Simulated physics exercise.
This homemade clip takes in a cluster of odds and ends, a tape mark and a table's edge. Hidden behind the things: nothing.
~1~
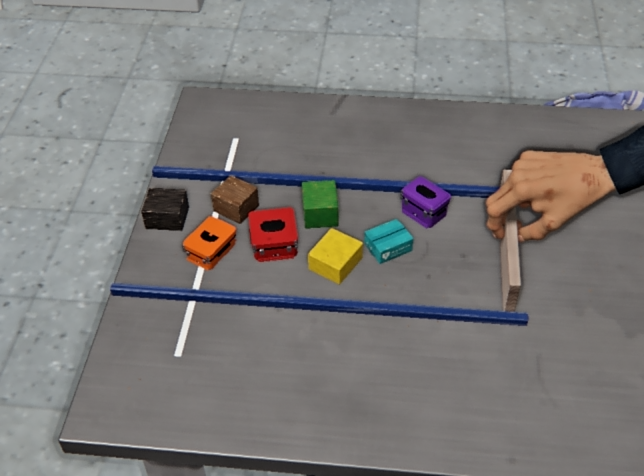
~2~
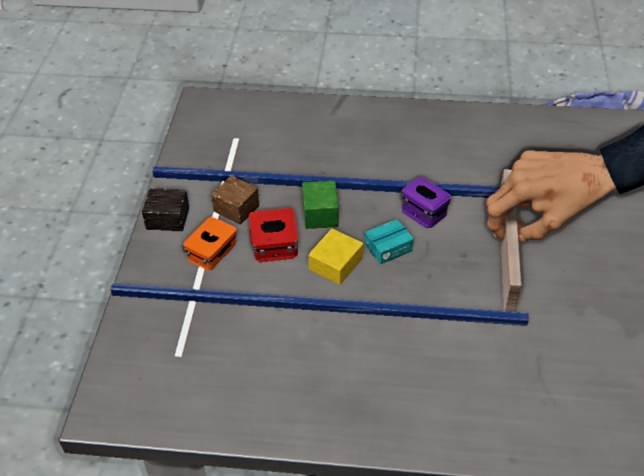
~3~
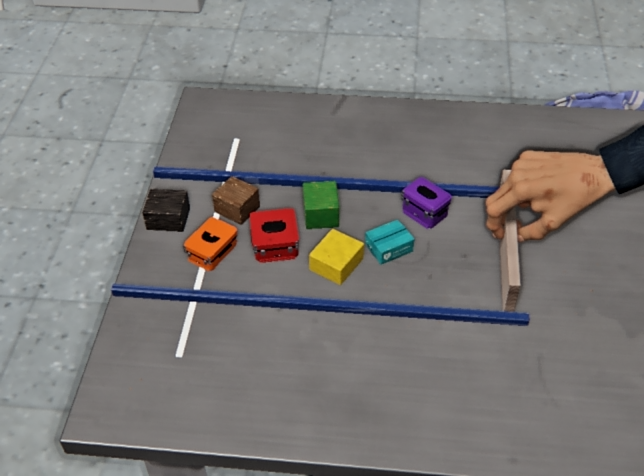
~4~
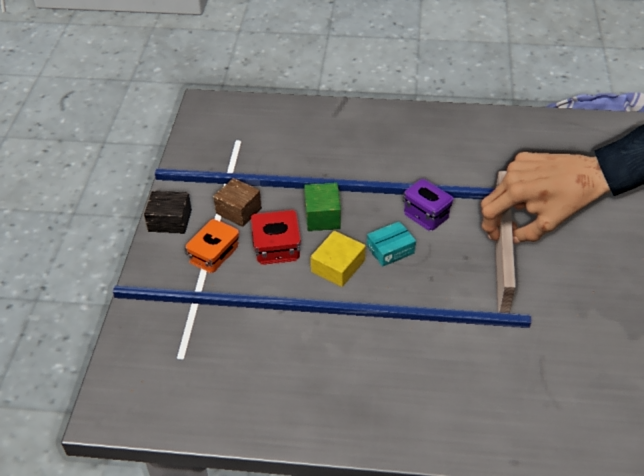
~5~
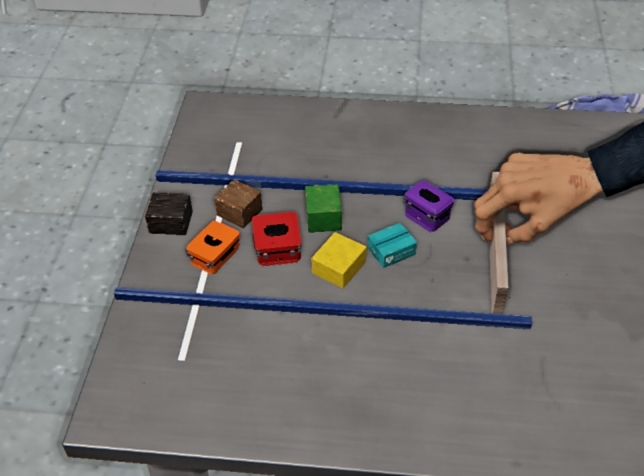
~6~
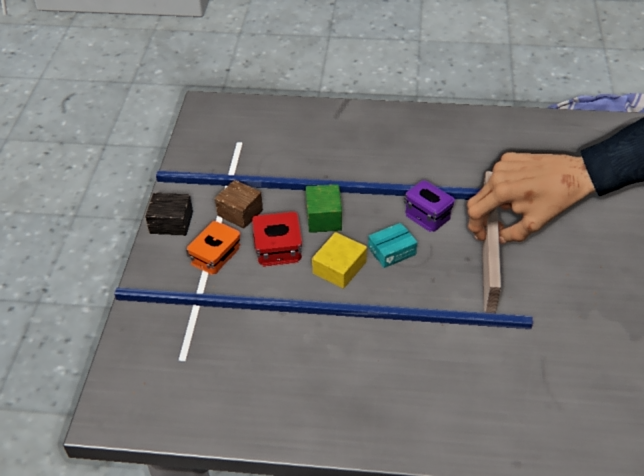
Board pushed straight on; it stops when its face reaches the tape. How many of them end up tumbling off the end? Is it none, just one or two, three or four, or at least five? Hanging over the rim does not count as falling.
The number that drop off is just one or two.
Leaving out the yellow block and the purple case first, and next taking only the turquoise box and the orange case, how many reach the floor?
The first try gives 2, the second gives 1.
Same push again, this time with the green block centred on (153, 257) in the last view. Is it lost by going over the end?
Result: Green block not saved.
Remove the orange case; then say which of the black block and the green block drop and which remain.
The black block ends up below while the green block stays up top.
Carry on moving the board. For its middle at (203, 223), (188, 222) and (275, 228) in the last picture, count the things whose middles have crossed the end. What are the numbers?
Past-the-end tally - position 1: 2, position 2: 4, position 3: 0.
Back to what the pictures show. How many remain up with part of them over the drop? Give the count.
I'd put it at 3.
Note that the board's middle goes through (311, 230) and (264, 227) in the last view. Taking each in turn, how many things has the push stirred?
Moved so far: 7, later 8.
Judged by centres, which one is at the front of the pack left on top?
The brown block finishes closest.
A little later, none off yet; black block at rest near (170, 214); orange case at rest near (215, 249); brown block at rest near (239, 204).
Next, none off yet; black block at rest near (170, 214); orange case shifted a little near (190, 254); brown block shifted about its own width near (218, 202).
When it is over, the number that fall off is one or two; down, black block.
